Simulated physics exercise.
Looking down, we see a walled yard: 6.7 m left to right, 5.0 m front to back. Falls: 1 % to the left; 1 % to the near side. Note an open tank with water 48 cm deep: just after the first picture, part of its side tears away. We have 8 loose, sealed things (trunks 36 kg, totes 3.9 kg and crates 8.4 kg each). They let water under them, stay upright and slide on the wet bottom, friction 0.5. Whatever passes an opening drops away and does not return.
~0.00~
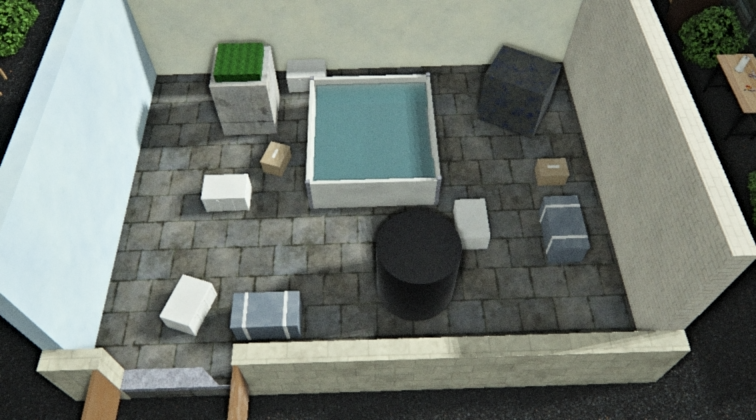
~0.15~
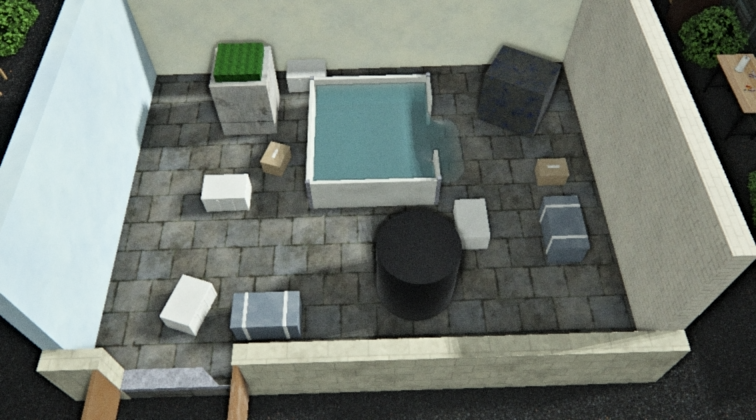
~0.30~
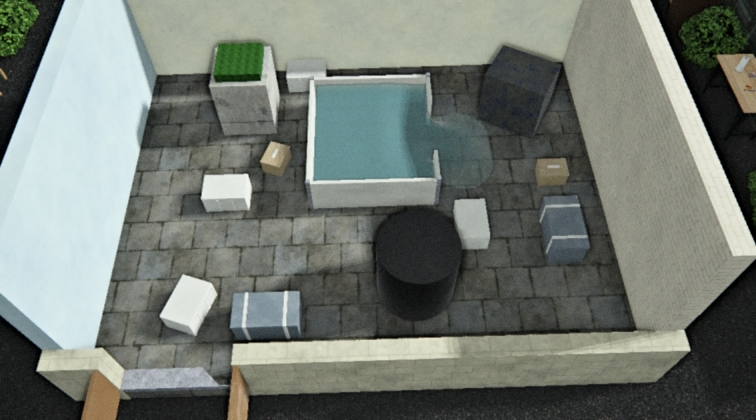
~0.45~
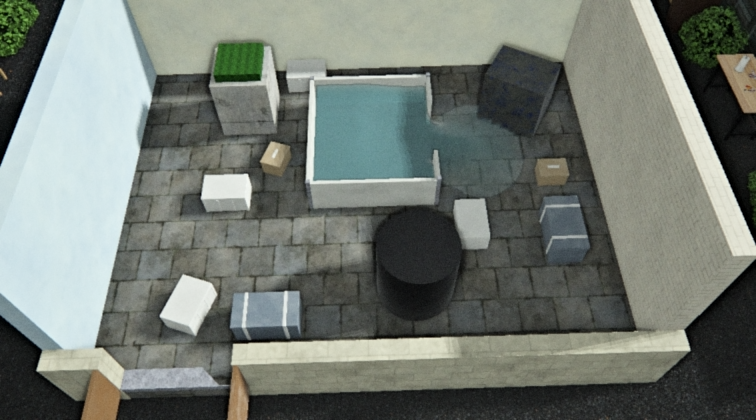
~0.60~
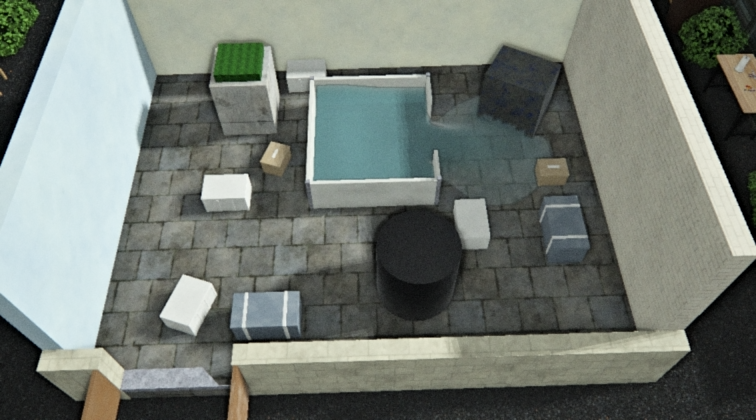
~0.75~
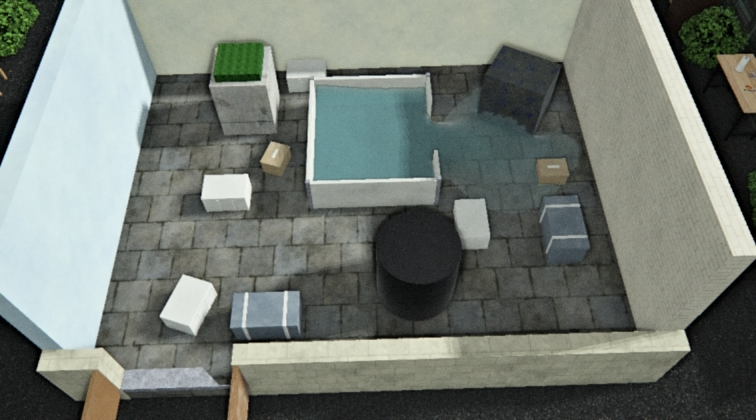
A walled yard paved in grey stone is seen from high above, with a pale blue wall at left and cream walls around the other sides. A white-sided tank of teal water stands behind a black cylinder, among white, tan and blue-grey boxes, a grass-topped block and a dark block. The tank's right side breaks open and water spreads rightward across the paving, while the boxes and camera stay still.
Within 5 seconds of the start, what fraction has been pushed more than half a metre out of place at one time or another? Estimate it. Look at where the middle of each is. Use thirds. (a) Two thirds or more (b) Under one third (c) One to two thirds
b.
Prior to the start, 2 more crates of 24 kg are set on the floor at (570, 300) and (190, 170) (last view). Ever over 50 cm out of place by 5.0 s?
Result, in sequence: Exceeded / not exceeded.
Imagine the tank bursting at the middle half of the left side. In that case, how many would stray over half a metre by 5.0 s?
Then the count would be 3.
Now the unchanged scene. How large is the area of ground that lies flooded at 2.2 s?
That flooded area is roughly 12 m2.
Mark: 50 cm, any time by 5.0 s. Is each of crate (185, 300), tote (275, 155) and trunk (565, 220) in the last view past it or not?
Taking them in turn, the answers are smaller, smaller and greater.
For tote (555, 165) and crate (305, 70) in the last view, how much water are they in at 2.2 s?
First about 10 cm, second about 0 cm.
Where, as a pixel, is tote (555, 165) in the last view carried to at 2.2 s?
My estimate: Around (611, 266).
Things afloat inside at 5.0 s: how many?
Total: 2.
After 1.1 s 0 of 8 are over 50 cm from their spots; 0 afloat.
After 2.2 s 1 of 8 are over 50 cm from their spots; 1 afloat.
After 3.5 s 2 of 8 are over 50 cm from their spots; 1 afloat.
After 5.0 s 2 of 8 are over 50 cm from their spots, and 2 have been at some point; 2 afloat.
